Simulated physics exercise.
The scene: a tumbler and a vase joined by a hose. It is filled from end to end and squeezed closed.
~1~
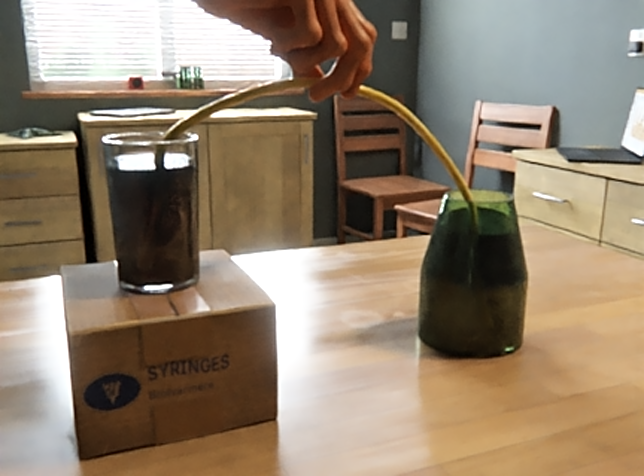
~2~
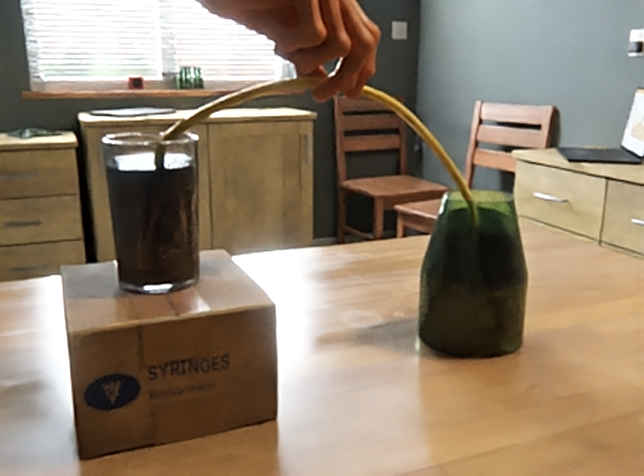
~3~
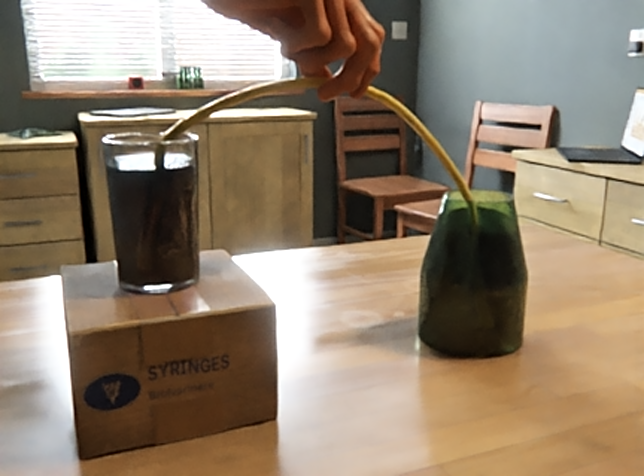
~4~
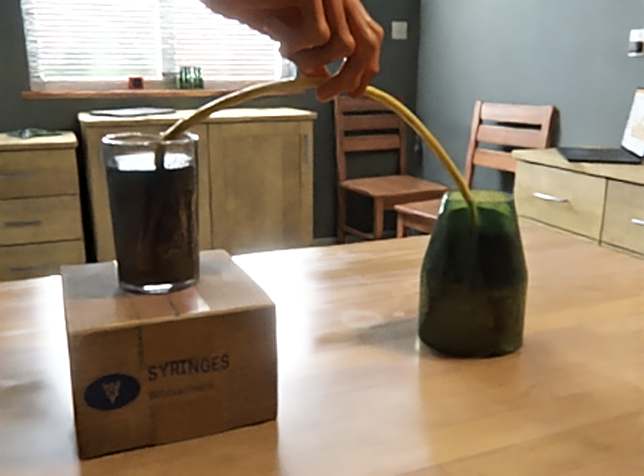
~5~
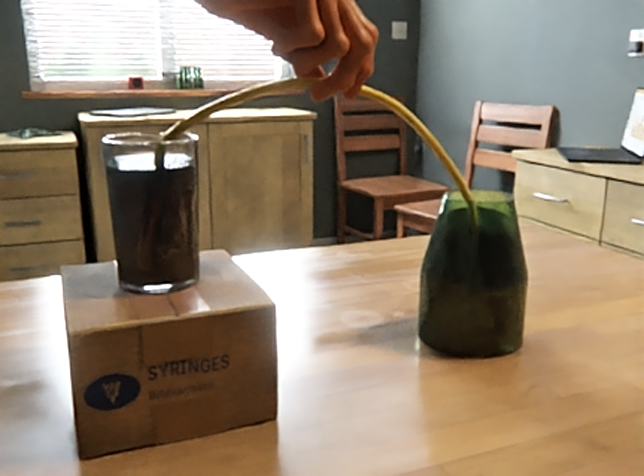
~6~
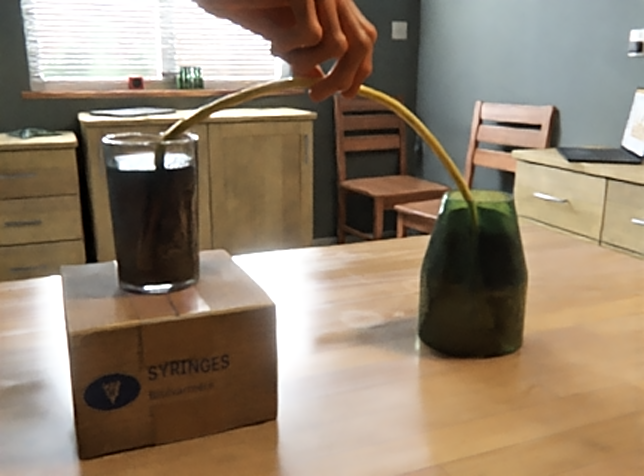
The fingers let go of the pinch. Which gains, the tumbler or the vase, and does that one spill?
The red wine goes rightwards; the receiving one overflows.
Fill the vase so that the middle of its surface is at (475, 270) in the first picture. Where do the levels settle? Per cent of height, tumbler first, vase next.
First 15 %, second 70 %.
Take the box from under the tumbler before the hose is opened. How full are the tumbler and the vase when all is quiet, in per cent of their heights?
About 95 and 70 per cent.
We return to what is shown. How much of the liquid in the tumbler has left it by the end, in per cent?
About 55 per cent.
Next, the tumbler is about two thirds full; the vase is nearly full.
After that, the tumbler is about half full; the vase is full to the brim; the lower one has run over.
Finally, the tumbler is about a third full; the vase is full to the brim; the lower one has run over; the two surfaces are level.
